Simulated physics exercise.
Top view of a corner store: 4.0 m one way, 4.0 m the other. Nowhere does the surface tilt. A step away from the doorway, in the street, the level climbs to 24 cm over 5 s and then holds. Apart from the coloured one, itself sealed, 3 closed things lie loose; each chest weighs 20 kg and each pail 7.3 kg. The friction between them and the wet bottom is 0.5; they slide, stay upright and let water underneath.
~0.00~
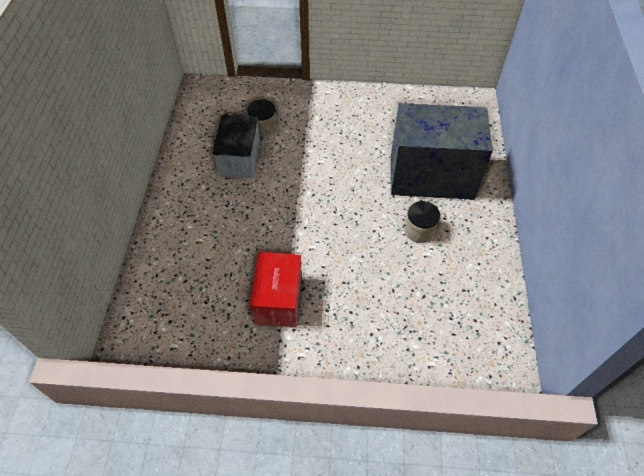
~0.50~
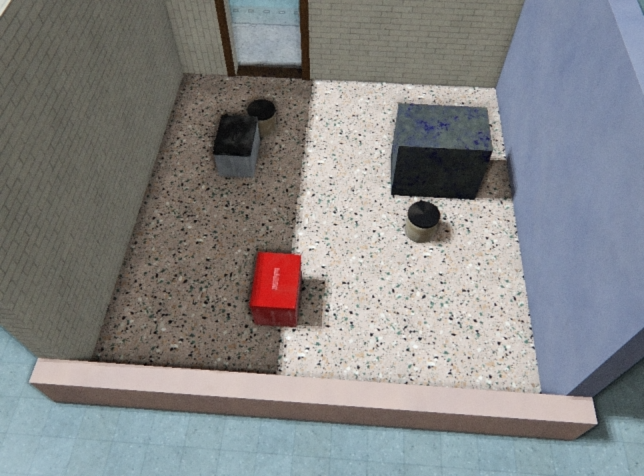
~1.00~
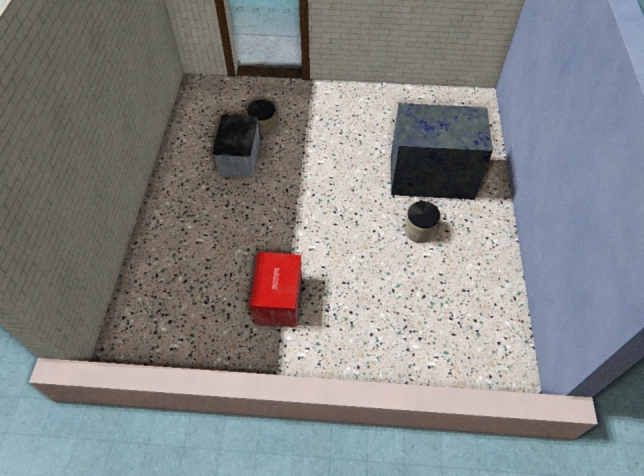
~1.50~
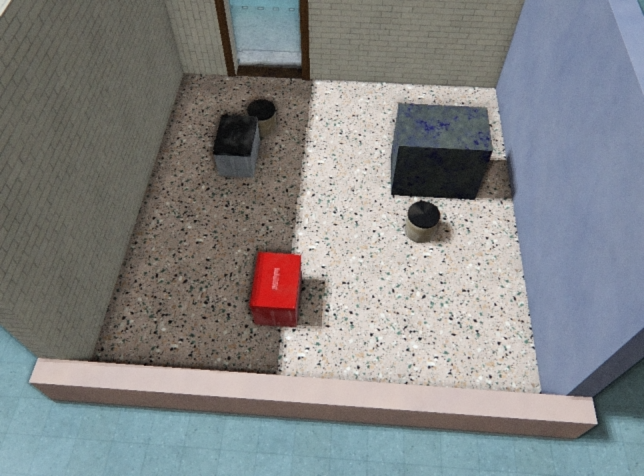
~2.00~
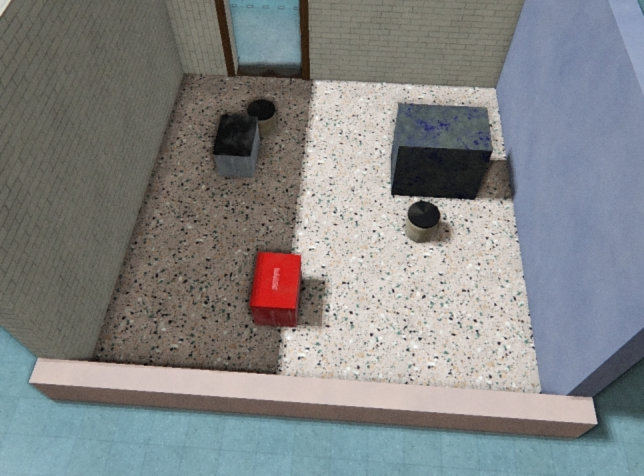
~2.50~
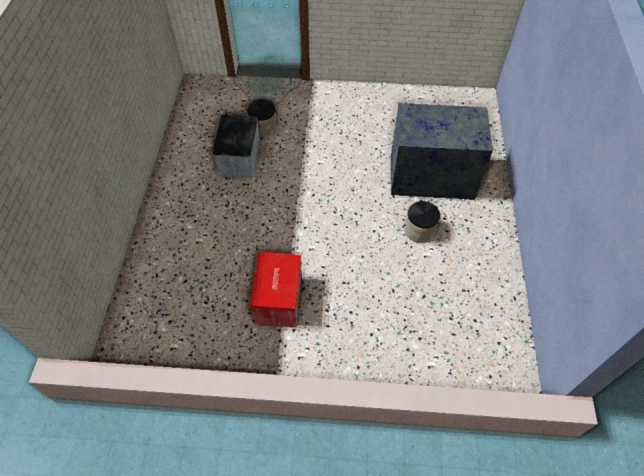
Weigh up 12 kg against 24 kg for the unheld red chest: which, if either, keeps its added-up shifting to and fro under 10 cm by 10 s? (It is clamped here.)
I would say only the heavier one does.
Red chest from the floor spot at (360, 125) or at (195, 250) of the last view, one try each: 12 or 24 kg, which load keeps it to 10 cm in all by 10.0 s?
The first try gives success with both; the second gives success with heavier only.
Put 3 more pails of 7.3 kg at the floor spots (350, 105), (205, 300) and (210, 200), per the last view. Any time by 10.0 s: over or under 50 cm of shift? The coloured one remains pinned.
Order as asked: Stays within / stays within / stays within.
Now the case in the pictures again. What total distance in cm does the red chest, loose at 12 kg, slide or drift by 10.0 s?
Some 50 centimetres of travel in total.
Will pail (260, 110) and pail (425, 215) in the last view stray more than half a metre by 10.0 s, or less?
The first is beyond the mark and the second is within the mark.
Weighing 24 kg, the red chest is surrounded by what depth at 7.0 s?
3 cm, roughly.
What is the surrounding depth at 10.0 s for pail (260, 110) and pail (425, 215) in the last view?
Depth approx. 9 cm / 4 cm.
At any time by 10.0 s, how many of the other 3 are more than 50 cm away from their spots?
The number is 1.
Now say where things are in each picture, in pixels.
The red chest at (276, 279) rests on the ground; 0.0 m2 under water; 0 of 4 have shifted, in the first picture.
The red chest at (276, 279) rests on the ground; 0.0 m2 under water; 0 of 4 have shifted, in the second picture.
The red chest at (276, 279) rests on the ground; water covers 0.0 m2; 0 of 4 have shifted, in the third picture.
The red chest at (276, 279) rests on the ground; water covers 0.0 m2; 0 of 4 have shifted, in the fourth picture.
The red chest at (276, 279) rests on the ground; 0.0 m2 under water; 0 of 4 have shifted, in the fifth picture.
The red chest at (276, 279) rests on the ground; water covers 0.3 m2; 0 of 4 have shifted, in the sixth picture.
After 3.5 s the red chest would be 0 cm from its start with 12 kg and 0 cm from its start with 24 kg; 0 cm of water round it then.
After 4.5 s the red chest would be 0 cm from its start with 12 kg and 0 cm from its start with 24 kg; 0 cm of water round it then.
After 7.0 s the red chest would be 0 cm from its start with 12 kg and 0 cm from its start with 24 kg; 3 cm of water round it then.
After 10.0 s the red chest would be 44 cm from its start with 12 kg and 0 cm from its start with 24 kg; 8 cm of water round it then.
